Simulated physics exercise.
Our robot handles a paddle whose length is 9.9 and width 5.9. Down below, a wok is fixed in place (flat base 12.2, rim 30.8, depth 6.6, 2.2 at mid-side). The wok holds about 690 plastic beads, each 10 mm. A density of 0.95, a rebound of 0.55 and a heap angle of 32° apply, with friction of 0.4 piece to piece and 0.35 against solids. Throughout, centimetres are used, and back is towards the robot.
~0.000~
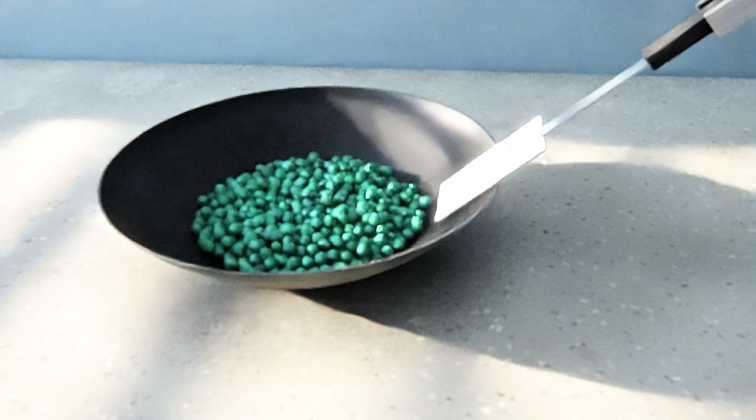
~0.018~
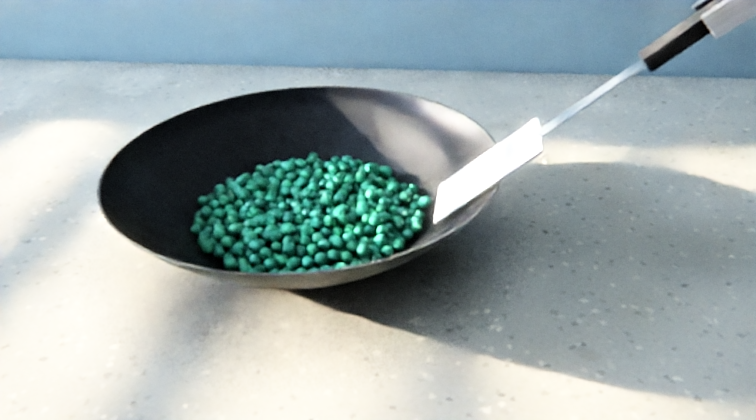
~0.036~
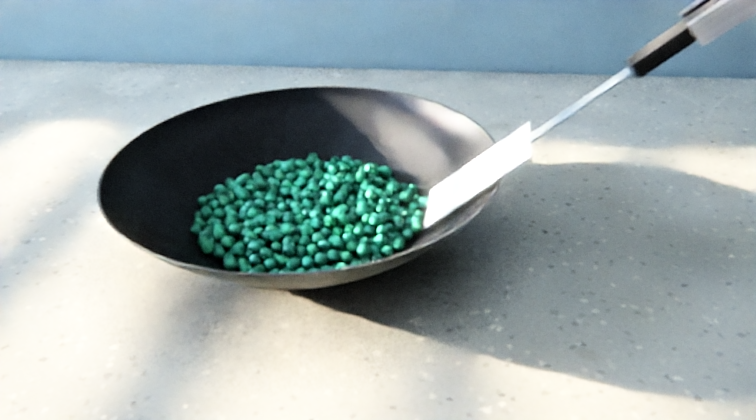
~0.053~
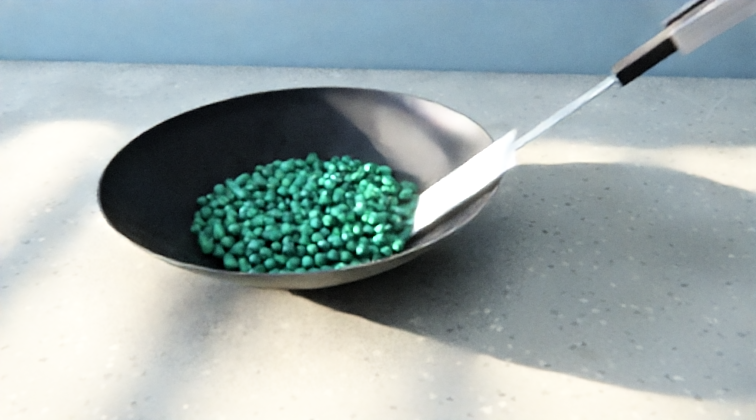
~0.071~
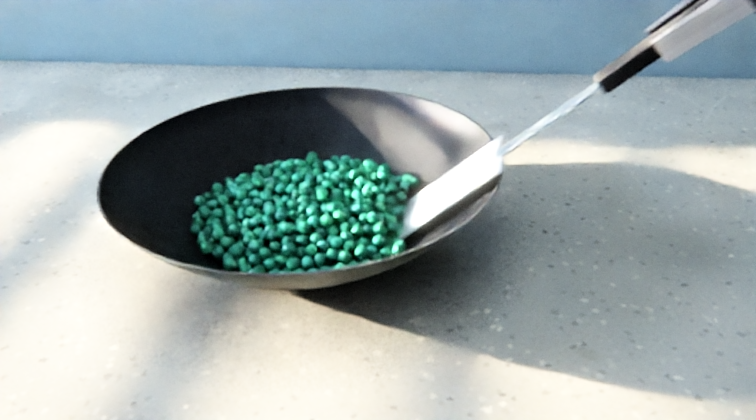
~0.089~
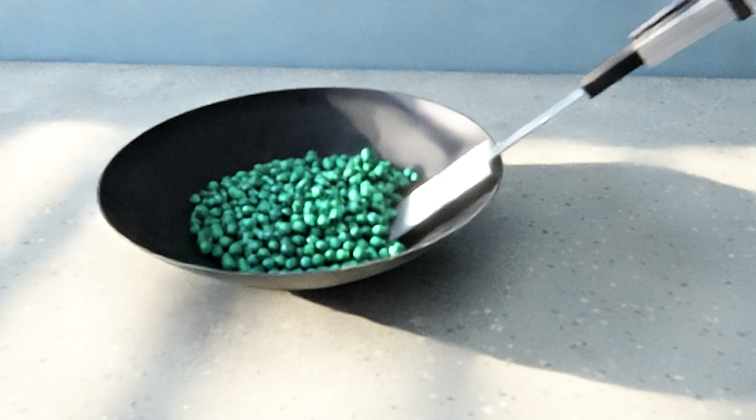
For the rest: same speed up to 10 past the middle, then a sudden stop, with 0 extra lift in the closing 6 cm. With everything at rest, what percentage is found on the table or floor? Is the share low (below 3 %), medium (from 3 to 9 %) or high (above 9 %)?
The share is low, below 3 %.
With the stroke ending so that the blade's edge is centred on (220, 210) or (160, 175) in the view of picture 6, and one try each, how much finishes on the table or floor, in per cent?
First try about 0 percent, second about 10 percent.
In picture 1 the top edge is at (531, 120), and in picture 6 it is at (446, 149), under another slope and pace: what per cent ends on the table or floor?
Roughly 10 %.
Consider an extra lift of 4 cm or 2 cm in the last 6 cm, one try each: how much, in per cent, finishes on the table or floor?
It works out to some 5 per cent for the first setting and some 5 per cent for the second.
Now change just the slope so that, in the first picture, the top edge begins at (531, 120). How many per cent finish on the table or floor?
Roughly 0 percent ends on the table or floor.
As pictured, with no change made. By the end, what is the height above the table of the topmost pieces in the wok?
It reaches around 7.0 cm.
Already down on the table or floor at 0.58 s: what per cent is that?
Some 0 per cent of the load.
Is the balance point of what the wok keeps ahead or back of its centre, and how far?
It sits some 3.5 centimetres ahead of centre.
By 0.20 s, sloping 41°, highest piece 5 above the table; 687 in the wok.
By 0.32 s, sloping 41°, highest piece 6 above the table; 687 in the wok.
By 0.58 s, sloping 41°, highest piece 7 above the table; 683 in the wok, 3 on the table or floor, 1 on the blade or in flight.
By 1.63 s, sloping 41°, highest piece 7 above the table; 683 in the wok, 4 on the table or floor.
Final count, 683 in the wok, 4 on the table or floor. That is 1 % on the table or floor.
